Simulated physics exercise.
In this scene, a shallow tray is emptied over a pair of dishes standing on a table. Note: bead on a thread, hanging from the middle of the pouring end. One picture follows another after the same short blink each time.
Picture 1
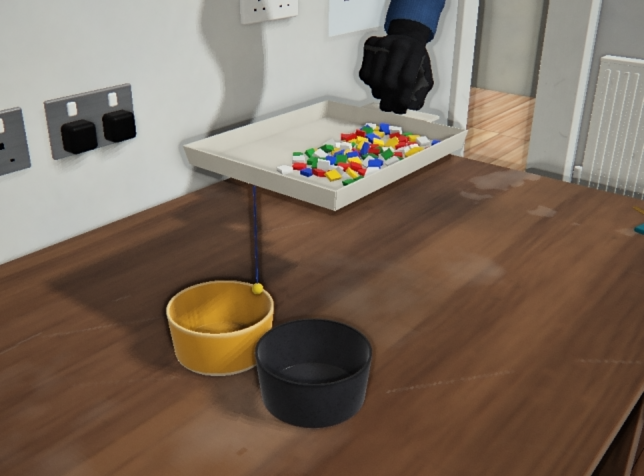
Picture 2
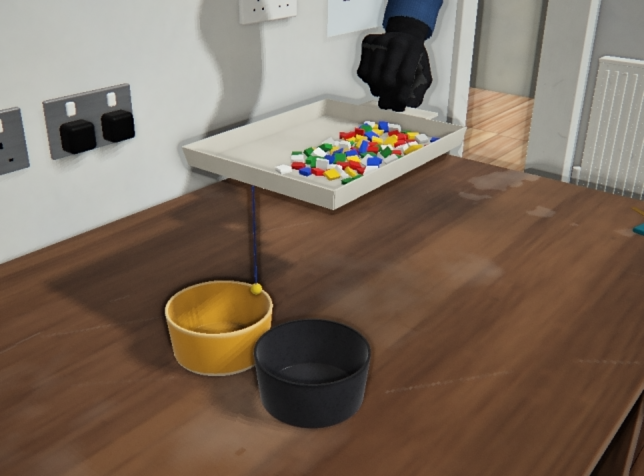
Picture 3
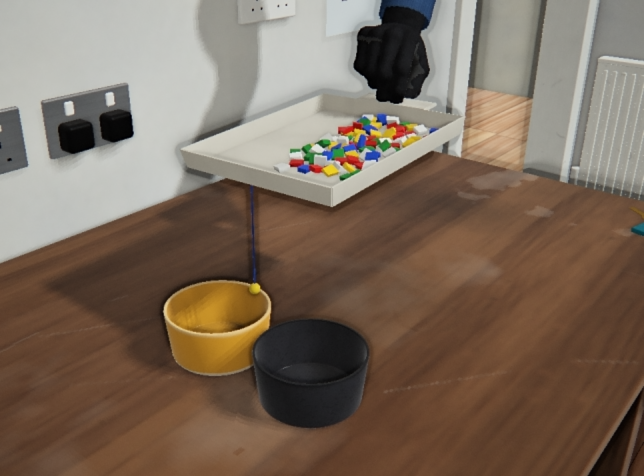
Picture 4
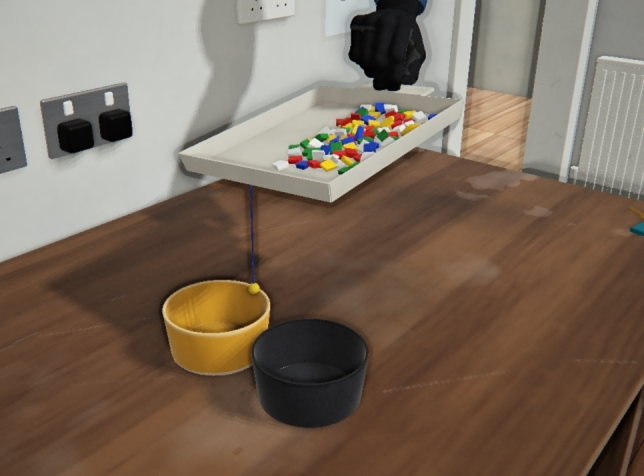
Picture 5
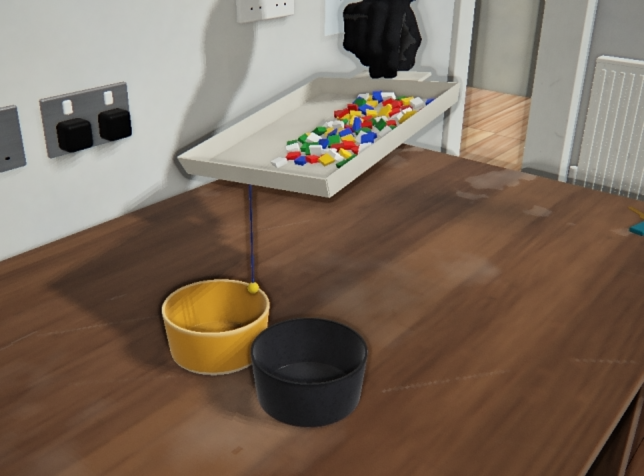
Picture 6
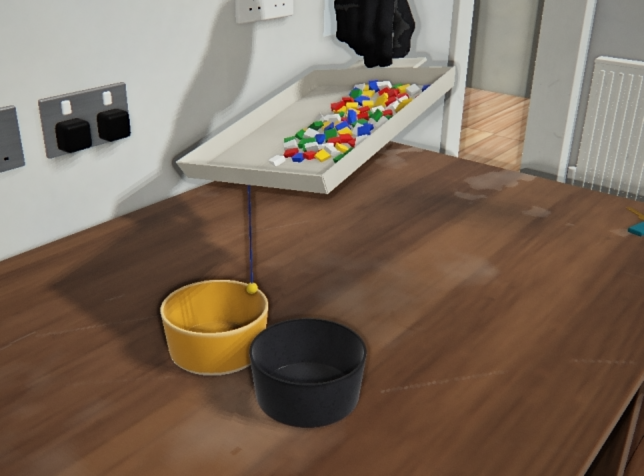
A shallow white tray holding colourful mosaic tiles starts level, then gradually tilts toward its left corner as a black-gloved hand moves slightly left behind it, above a yellow dish and a black dish on a wooden table.
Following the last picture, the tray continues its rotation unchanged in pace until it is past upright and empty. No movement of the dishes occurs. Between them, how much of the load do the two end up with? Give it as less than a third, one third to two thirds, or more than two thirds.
The two end up with less than a third of the load.
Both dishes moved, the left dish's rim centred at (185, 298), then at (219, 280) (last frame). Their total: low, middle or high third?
At the first place the middle third, at the second more than two thirds.
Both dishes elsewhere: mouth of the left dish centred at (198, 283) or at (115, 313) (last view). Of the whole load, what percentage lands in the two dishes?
Close to 90 in a hundred first, close to 0 in a hundred second.
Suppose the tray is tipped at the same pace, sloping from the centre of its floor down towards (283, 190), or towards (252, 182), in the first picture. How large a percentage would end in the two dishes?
80 % and 70 %.
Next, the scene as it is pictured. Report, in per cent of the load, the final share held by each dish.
Roughly 20 in a hundred for the left dish, roughly 0 in a hundred for the right dish.
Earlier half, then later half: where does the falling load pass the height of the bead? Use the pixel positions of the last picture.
The early half goes through (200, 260), the late half through (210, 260).
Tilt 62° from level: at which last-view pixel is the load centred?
The load's middle is around (220, 167).
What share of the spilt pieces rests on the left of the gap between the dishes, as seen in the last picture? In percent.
Around 100 %.
Soon, tray tipped steeply; nearly all on the tray; a small part in the air.
A while on, tray tipped past a quarter turn; about half on the tray; a small part in the left dish; about a third outside both; a small part in the air.
Towards the end, tray tipped past a quarter turn; about a quarter in the left dish; most outside both.
Finally, tray tipped past a quarter turn; none in the right dish; about a quarter in the left dish; most outside both.
